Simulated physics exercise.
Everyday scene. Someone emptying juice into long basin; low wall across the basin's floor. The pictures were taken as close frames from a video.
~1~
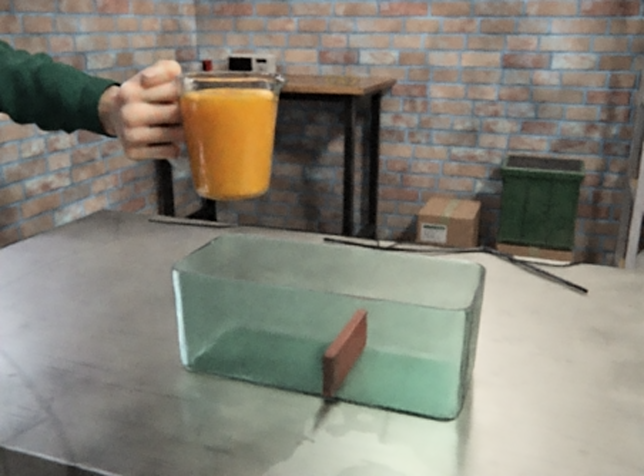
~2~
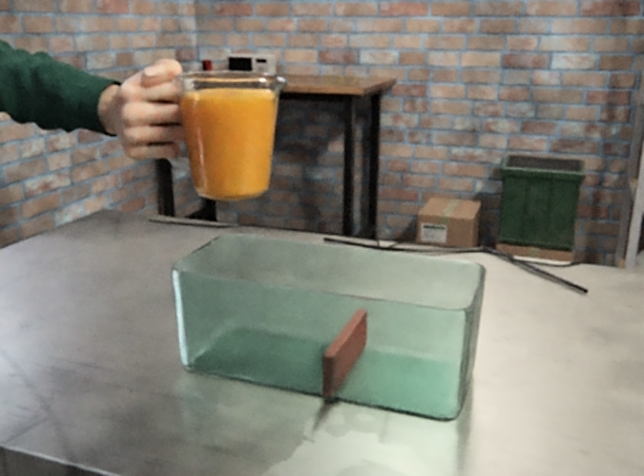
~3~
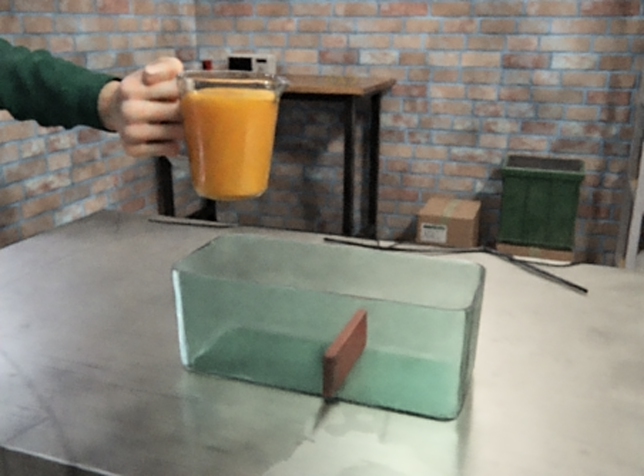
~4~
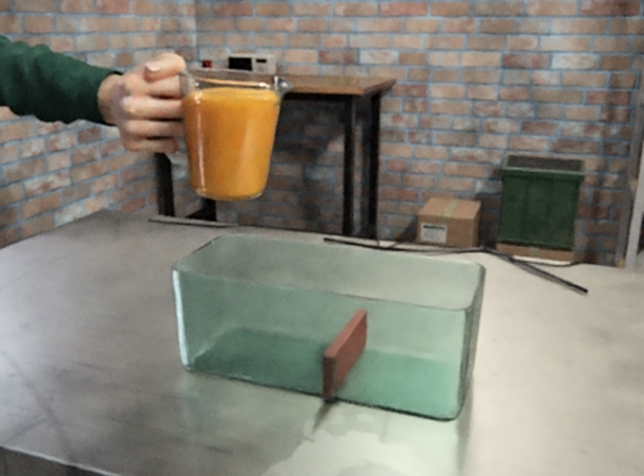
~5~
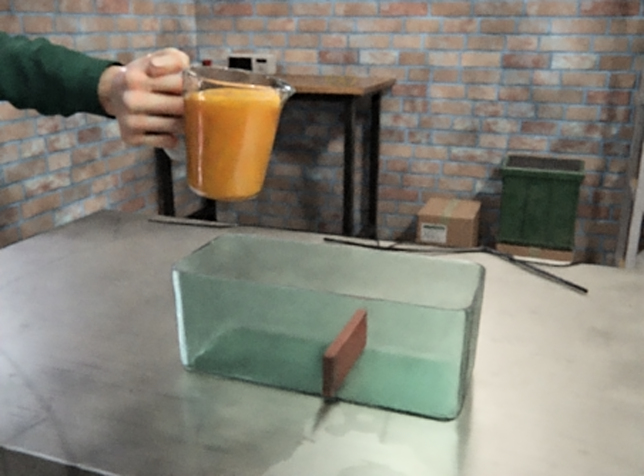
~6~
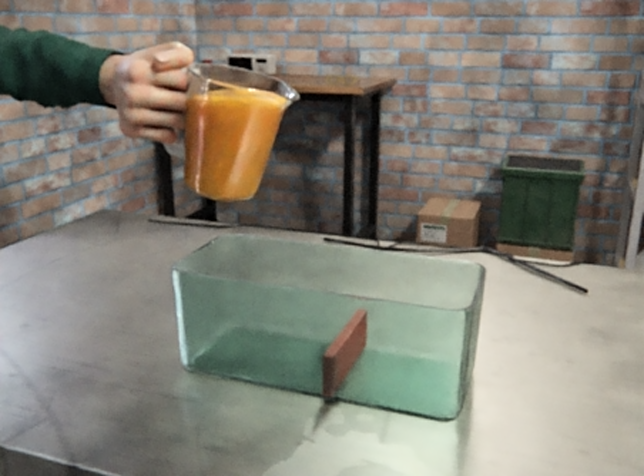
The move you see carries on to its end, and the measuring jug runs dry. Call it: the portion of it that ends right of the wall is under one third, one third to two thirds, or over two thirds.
One third to two thirds.
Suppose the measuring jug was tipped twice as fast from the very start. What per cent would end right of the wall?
Close to 25 out of every hundred.
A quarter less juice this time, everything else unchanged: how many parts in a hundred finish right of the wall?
Best guess: Around 35 %.
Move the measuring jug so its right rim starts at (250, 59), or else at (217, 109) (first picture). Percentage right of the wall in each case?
About 10 and 5 per cent.
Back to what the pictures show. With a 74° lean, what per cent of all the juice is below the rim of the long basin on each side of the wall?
0 % left, 10 % right.
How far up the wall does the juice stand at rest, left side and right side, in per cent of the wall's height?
On the left roughly 30, on the right roughly 40.
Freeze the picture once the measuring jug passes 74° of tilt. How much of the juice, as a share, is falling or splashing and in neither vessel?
That comes to near 20 percent.
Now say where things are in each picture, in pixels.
In the first picture, it leans 0°; its right rim is at (287, 80); the juice meets the walls at (191, 92) and (275, 96); the long basin's rim runs from (198, 251) to (479, 288); the wall's top is at (347, 332).
In the second picture, it leans 1°; its right rim is at (287, 80); the juice meets the walls at (191, 92) and (275, 96).
In the third picture, it leans 2°; its right rim is at (289, 82); the juice meets the walls at (193, 91) and (275, 97).
In the fourth picture, it leans 5°; its right rim is at (291, 86); the juice meets the walls at (194, 91) and (278, 98).
In the fifth picture, it leans 9°; its right rim is at (294, 91); the juice meets the walls at (196, 92) and (282, 98).
In the sixth picture, it leans 13°; its right rim is at (298, 97); the juice meets the walls at (198, 94) and (287, 99).
A moment on, the measuring jug is tipped part way and 71 per cent is still to pour, 1 is left of the wall and 9 right of it.
Next, the measuring jug is tipped right over and 10 per cent is still to pour, 27 is left of the wall and 51 right of it.
Then the measuring jug is tipped right over and 0 per cent is still to pour, 45 is left of the wall and 54 right of it.
Later the measuring jug is tipped right over and 0 per cent is still to pour, 46 is left of the wall and 54 right of it.
Finally, 46 per cent lies left of the wall, 54 right of it and 1 outside.
